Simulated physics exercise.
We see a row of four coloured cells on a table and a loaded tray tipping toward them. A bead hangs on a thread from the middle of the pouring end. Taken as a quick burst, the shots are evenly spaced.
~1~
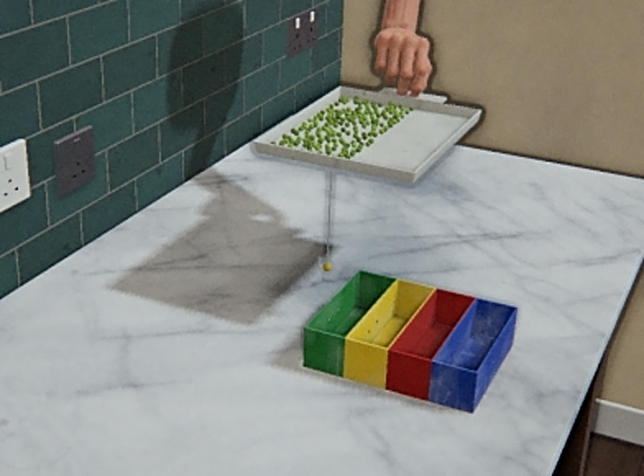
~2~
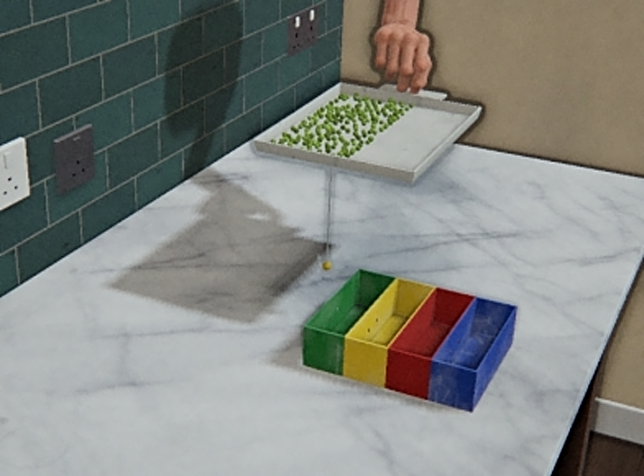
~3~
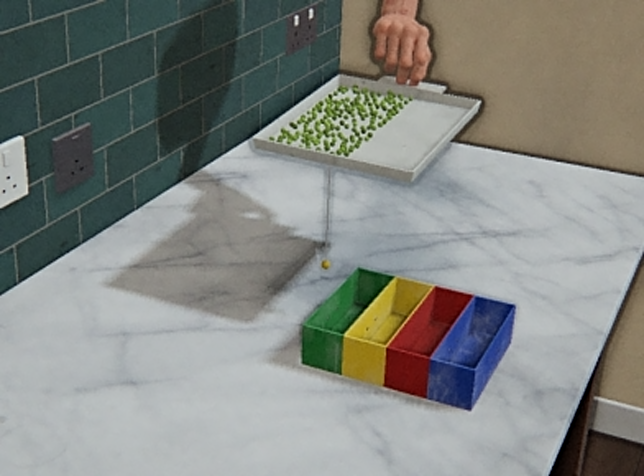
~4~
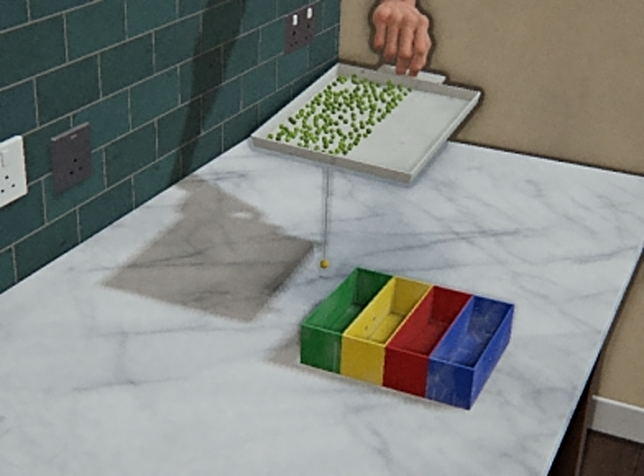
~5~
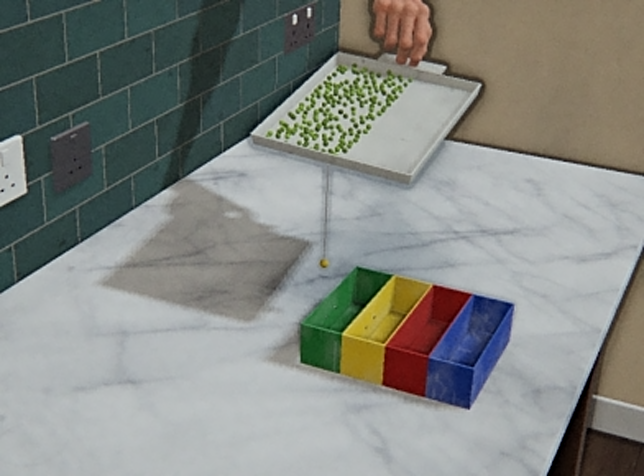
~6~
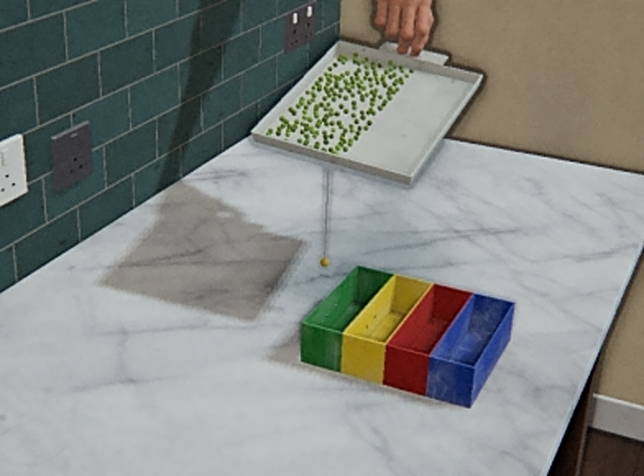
On a pale marbled counter beside dark green tiles and a beige wall, seen from above at an angle, four open cells stand in a row: green, yellow, red and blue. Behind them, a hand grips a light grey tray of small green peas, a yellowish bead hanging beneath its near edge. The hand slowly raises the far end, slightly steepening the tray, while the peas stay bunched toward the left.
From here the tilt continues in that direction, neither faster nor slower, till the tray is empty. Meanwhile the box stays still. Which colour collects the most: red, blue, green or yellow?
Yellow.
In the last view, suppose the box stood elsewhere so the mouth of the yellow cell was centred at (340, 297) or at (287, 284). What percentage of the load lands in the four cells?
100 and 70 in a hundred, in turn.
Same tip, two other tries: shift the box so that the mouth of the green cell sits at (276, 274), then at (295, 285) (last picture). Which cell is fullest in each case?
Position one: The cell in blue. Position two: Red.
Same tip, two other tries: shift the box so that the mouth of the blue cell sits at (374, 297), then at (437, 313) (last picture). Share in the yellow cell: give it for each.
First position: Some 0 %; second position: Some 30 %.
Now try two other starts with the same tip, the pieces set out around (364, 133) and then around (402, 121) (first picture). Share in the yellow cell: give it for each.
Try 1: 50 %; try 2: 60 %.
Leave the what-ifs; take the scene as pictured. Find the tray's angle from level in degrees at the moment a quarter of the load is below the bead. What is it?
100°.
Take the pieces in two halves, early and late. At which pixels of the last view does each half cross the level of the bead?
At (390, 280) for the first part, then at (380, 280) for the others.
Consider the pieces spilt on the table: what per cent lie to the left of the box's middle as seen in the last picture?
That's roughly 100 per cent of the pieces.
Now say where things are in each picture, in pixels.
In the first picture, corners of the pouring end near (258, 141) and (413, 171), level; middle of the load near (347, 125), dried peas; bead on its thread near (327, 267); green cell near (324, 348); yellow cell near (366, 360); red cell near (409, 371); blue cell near (453, 383).
In the second picture, corners of the pouring end near (257, 139) and (413, 171), level; middle of the load near (347, 122).
In the third picture, corners of the pouring end near (256, 137) and (412, 171), tipped barely, lowest at the right corner; middle of the load near (346, 117).
In the fourth picture, corners of the pouring end near (255, 135) and (410, 172), tipped a little, lowest at the right corner; middle of the load near (345, 111).
In the fifth picture, corners of the pouring end near (254, 133) and (410, 173), tipped a little, lowest at the right corner; middle of the load near (345, 104).
In the sixth picture, corners of the pouring end near (255, 131) and (410, 174), tipped a little, lowest at the right corner; middle of the load near (346, 98); green cell near (322, 344); yellow cell near (364, 355); red cell near (406, 366); blue cell near (451, 378).
Shortly afterwards, tray tipped steeply; the bulk on the tray; only a few in the red cell; only a few in the yellow cell; only a few in the blue cell; only a few in the green cell; a little falling or outside the box.
Next, tray tipped right over; near two thirds on the tray; a little in the yellow cell; a little in the red cell; only a few in the green cell; a little falling or outside the box.
Some moments later, tray tipped past a quarter turn; near half in the yellow cell; near a quarter in the green cell; a little in the red cell; only a few in the blue cell; near a quarter falling or outside the box.
In the end, tray tipped past a quarter turn; near half in the yellow cell; near a quarter in the green cell; a little in the red cell; only a few in the blue cell; near a quarter outside the box.
